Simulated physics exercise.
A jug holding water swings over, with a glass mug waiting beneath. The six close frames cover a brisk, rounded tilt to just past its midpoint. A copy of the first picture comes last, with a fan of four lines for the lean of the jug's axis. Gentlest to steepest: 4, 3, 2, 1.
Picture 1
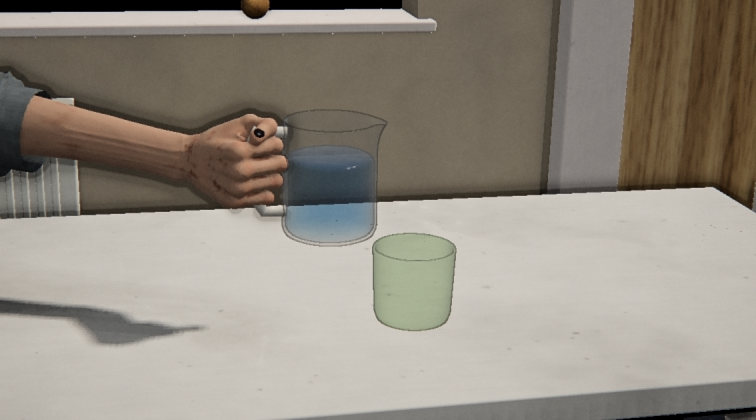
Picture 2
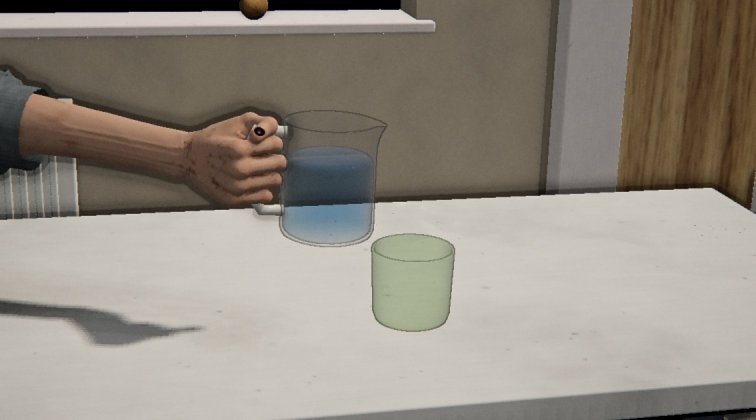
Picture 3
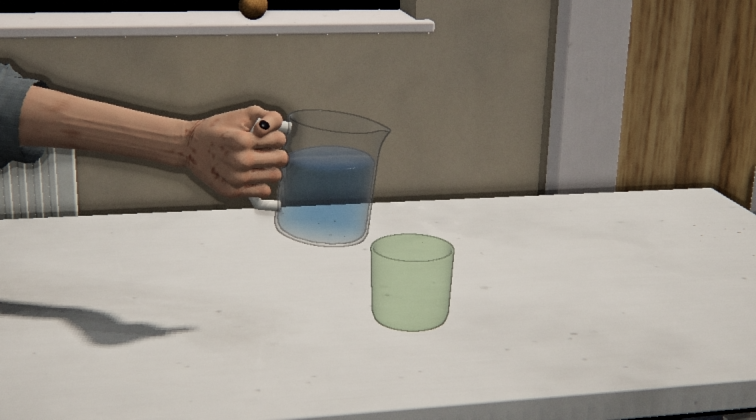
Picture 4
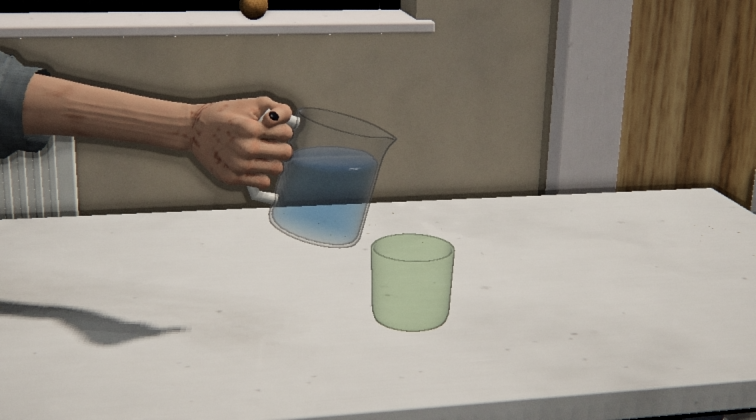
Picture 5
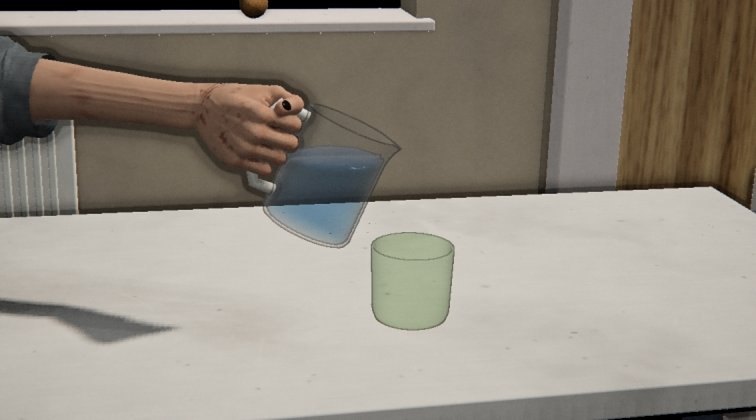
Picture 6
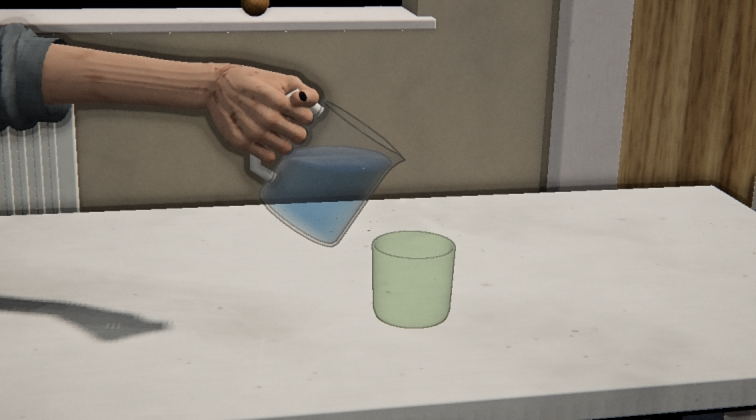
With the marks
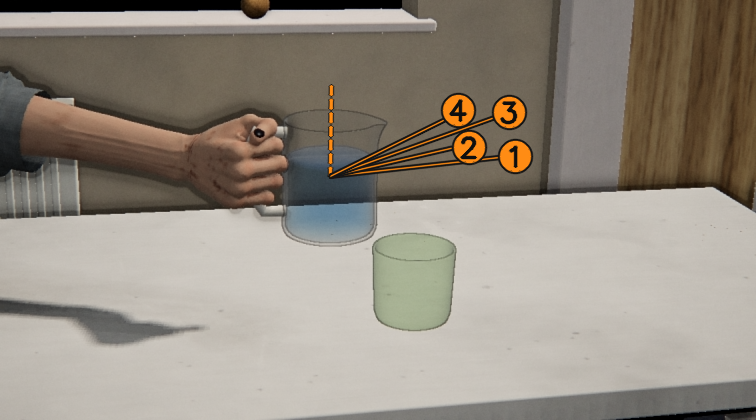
The footage shows a hand holding a clear jug of blue liquid by its handle above a white table, then gradually tilting it rightward toward a green glass mug, with no liquid leaving the jug.
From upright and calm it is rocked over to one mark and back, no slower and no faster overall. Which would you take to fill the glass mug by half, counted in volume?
Mark 4.
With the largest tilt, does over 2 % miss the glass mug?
Yes, it does.
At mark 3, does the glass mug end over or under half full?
Over.
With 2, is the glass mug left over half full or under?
Over.
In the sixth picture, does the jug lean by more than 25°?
Yes.
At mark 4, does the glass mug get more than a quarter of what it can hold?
Yes, it does.
On the marked copy, 1 at (498, 157); 2 at (451, 148); 3 at (493, 118); 4 at (443, 120).
With 1, the glass mug ends with about 75 % of what it can hold; 22 % of the water is spilt.
With 2, the glass mug ends with about 71 % of what it can hold; 12 % of the water is spilt.
With 3, the glass mug ends with about 66 % of what it can hold.
With 4, the glass mug ends with about 49 % of what it can hold.
